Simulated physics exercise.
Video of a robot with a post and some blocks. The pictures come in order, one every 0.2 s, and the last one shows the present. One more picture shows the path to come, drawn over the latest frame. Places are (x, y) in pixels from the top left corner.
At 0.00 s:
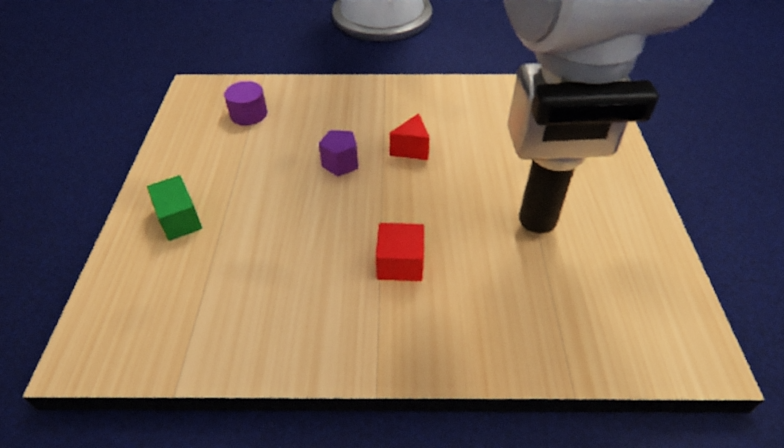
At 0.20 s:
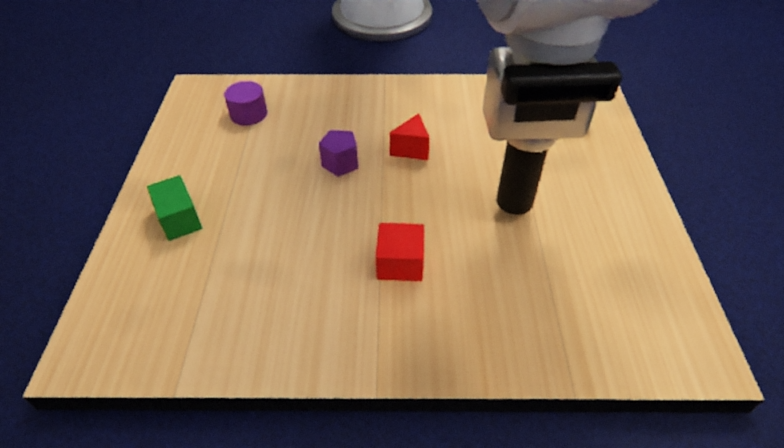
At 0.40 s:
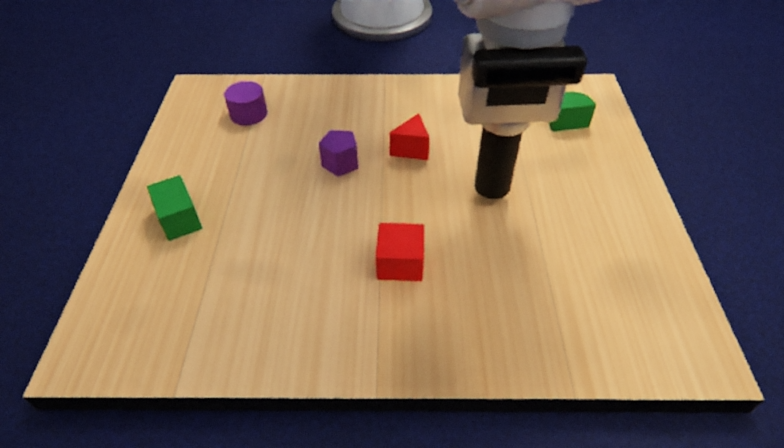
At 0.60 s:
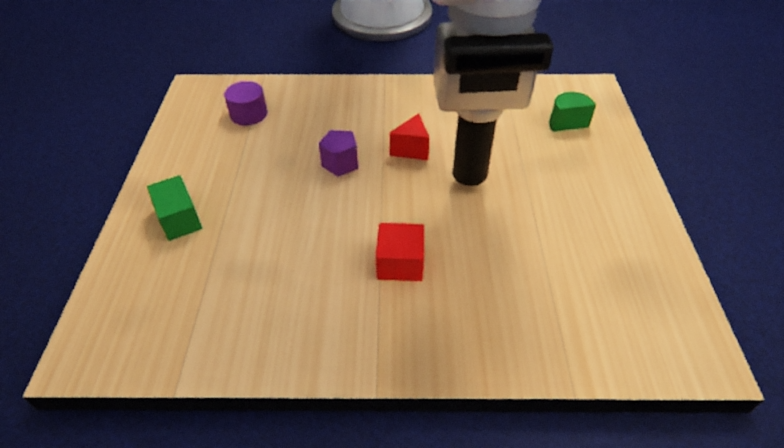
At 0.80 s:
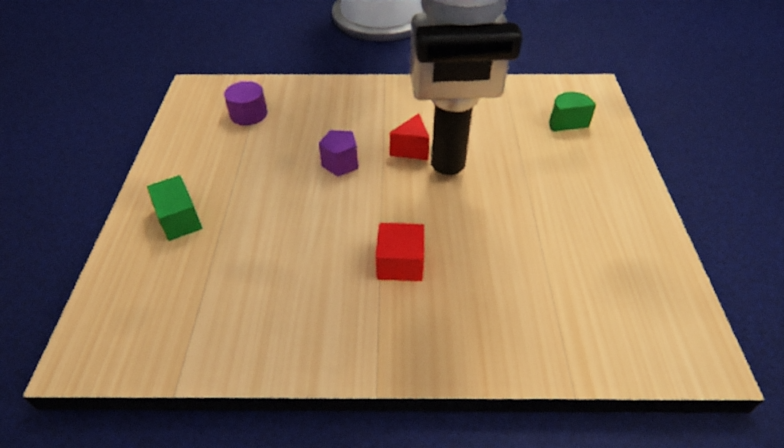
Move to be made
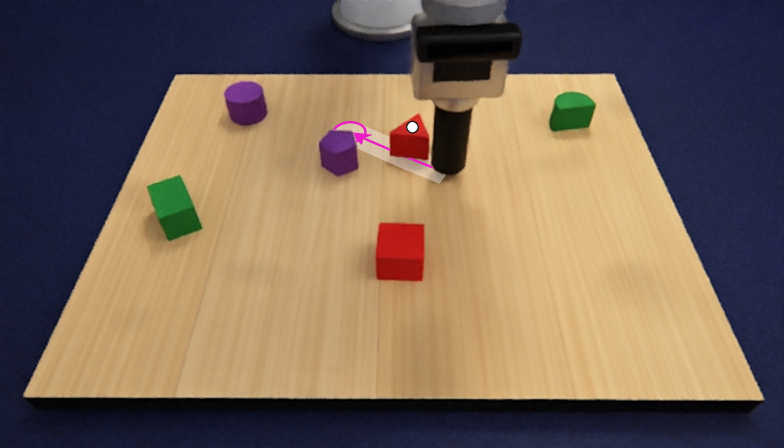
On a wooden board, a robot arm's black post moves left and away, nearing the red triangular piece as scattered blocks stay still.
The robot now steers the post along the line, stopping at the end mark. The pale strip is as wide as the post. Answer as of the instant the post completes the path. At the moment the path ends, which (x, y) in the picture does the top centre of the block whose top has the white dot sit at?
At the end it should sit near (371, 96).
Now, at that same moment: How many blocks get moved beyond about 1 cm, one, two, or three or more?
Moved: 1.
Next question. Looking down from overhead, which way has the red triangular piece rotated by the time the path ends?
It spins with the clock.
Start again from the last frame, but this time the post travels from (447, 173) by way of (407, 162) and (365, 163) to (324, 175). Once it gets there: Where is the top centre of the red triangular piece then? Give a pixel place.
Its top face will be centred at roughly (388, 114).
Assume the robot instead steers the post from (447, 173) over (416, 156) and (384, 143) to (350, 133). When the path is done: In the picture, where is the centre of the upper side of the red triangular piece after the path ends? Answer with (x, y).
The middle of its upper face should be somewhere near (364, 94).
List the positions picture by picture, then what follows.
In the first frame, post tip at (538, 220); block tops, purple pentagonal block at (339, 140); red triangular piece at (412, 127).
In the second frame, post at (515, 202); blocks unchanged.
In the third frame, post at (492, 187); blocks unchanged.
In the fourth frame, post at (470, 174); blocks unchanged.
In the fifth frame, post at (448, 164); purple pentagonal block at (339, 140); red triangular piece at (412, 127).
Path on the board, from (447, 173) to (350, 132); the dot is on the red triangular piece.
On the path given first. One third of the way, post at (412, 149); red triangular piece at (392, 115), turned 20° clockwise.
Two thirds of the way, post at (379, 136); red triangular piece at (379, 101), turned 70° clockwise.
At the end, post at (349, 123); purple pentagonal block in place; red triangular piece at (371, 96), turned 130° clockwise.
